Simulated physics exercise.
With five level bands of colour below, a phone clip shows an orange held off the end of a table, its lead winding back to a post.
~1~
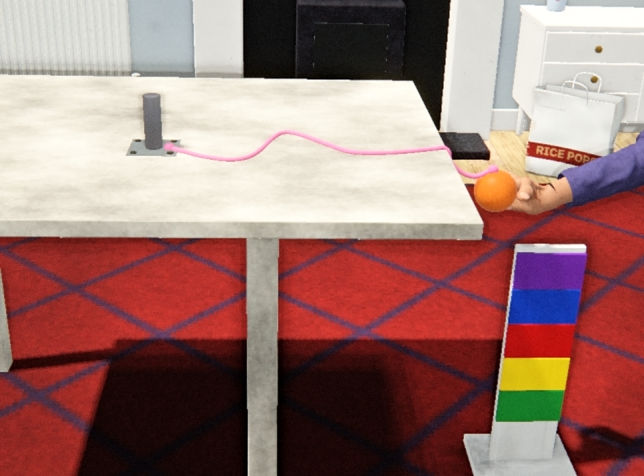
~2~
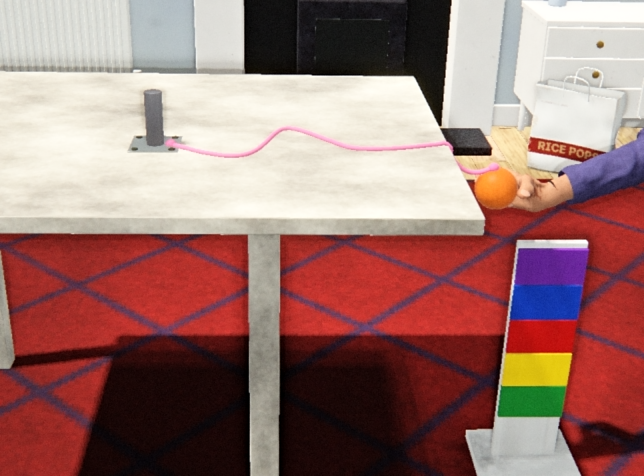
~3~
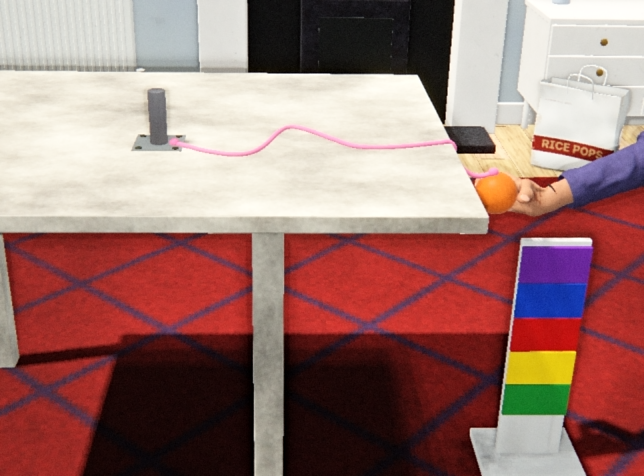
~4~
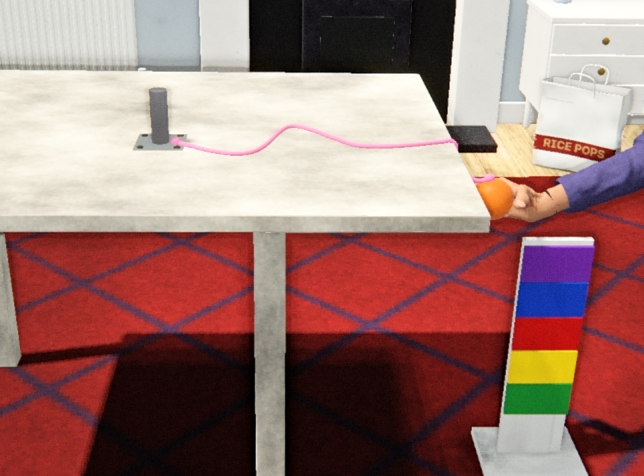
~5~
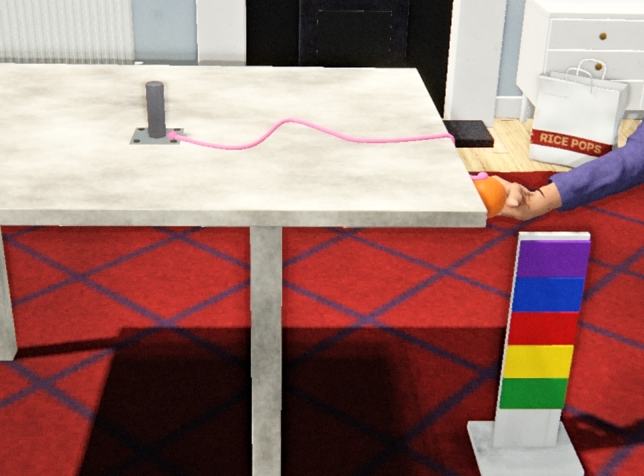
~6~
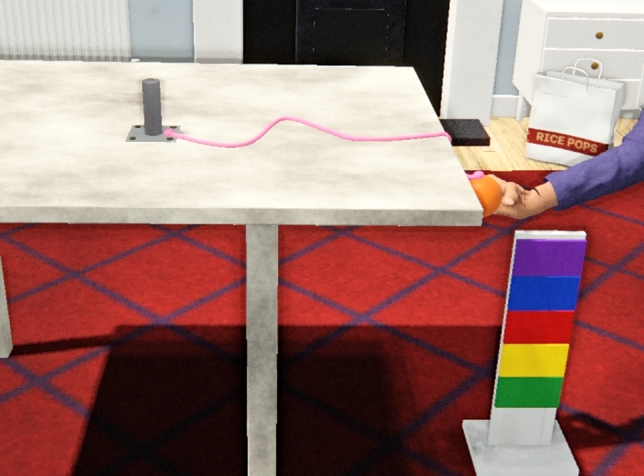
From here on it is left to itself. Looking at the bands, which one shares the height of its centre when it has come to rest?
The blue one shares that height.
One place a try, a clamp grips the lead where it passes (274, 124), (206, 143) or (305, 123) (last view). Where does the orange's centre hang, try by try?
Estimated spots in sequence: (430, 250), (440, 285), (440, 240).
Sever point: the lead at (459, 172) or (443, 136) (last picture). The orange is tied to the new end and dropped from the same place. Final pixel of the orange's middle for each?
(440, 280) and (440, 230).
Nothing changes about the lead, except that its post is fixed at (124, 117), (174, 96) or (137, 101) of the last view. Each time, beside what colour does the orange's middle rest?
The first case gives purple, the second blue and the third purple.
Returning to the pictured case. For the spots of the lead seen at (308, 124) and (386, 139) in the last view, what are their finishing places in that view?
About (376, 132), and the other about (446, 157).
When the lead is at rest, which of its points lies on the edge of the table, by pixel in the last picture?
About (366, 140).
Early on, orange near (458, 290); level with blue.
Midway, orange near (418, 291); level with blue.
Near the end, orange near (423, 292); level with blue.
Finally, orange near (441, 293); level with blue. At blue.
